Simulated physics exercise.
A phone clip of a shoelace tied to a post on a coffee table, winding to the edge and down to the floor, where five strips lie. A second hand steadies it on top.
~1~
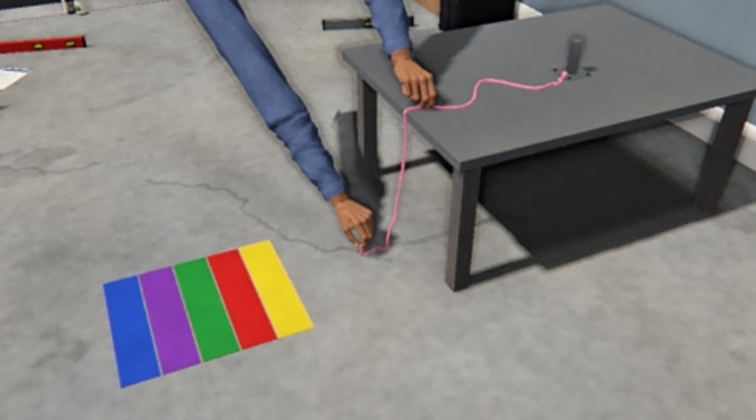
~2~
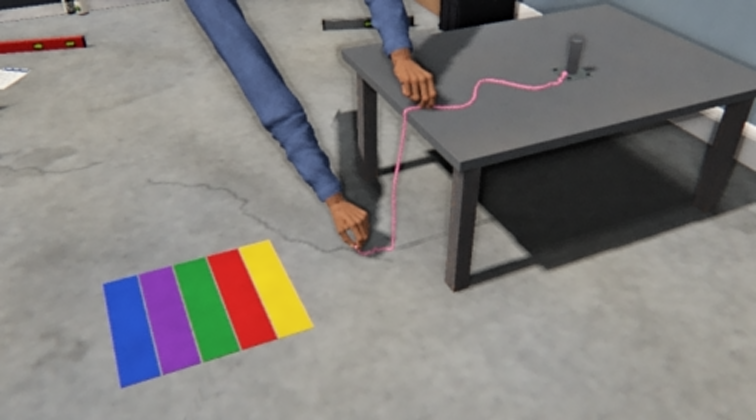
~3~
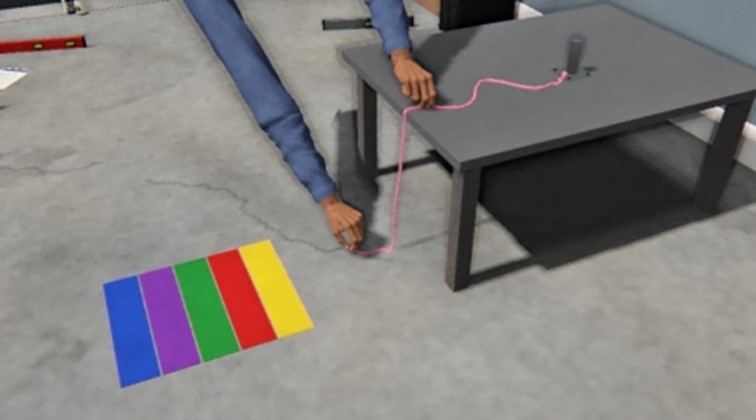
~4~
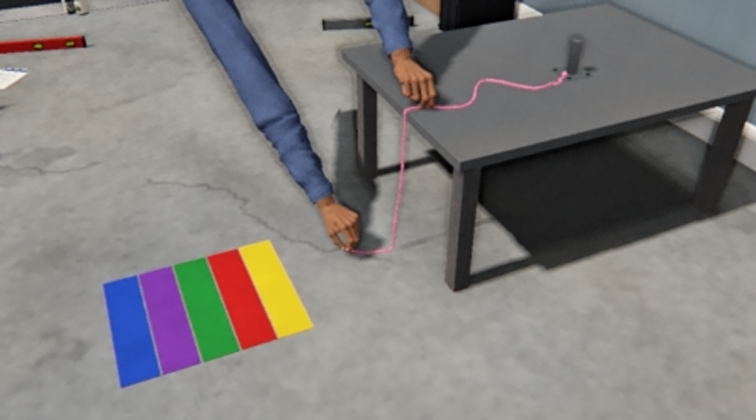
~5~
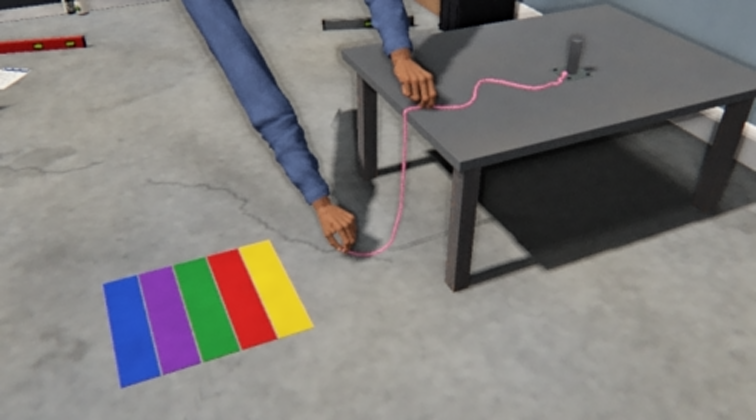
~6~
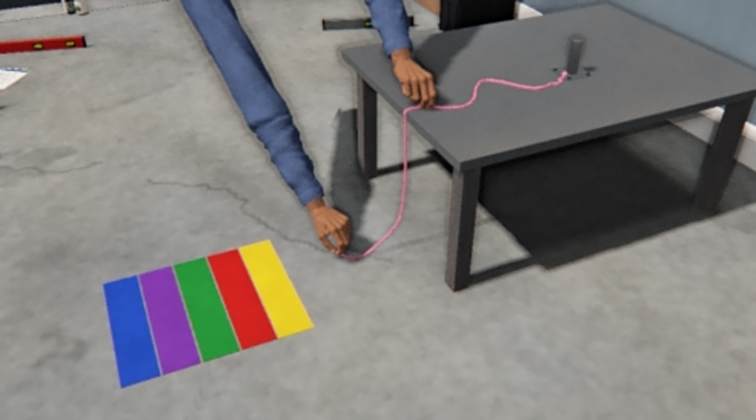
Two blue-sleeved arms reach into a room with a grey concrete floor, seen from a raised, steady viewpoint. A pink lace runs from a dark post on a grey table at right, over the near edge and down to the floor, with blue, purple, green, red and yellow strips at left. One hand stays at the table edge while the lower hand slowly draws the lace's end slightly left along the floor.
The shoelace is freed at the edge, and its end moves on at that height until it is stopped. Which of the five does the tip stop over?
It halts on the green strip.
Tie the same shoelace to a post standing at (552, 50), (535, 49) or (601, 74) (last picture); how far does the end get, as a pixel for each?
Near (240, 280), (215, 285) and (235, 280).
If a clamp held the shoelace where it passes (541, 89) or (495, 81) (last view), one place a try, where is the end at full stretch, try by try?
About (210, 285) and (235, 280).
Soon after, end near (266, 271); over yellow.
Then, end near (227, 282); over red.
At full stretch, end near (202, 289); over green. Over green.
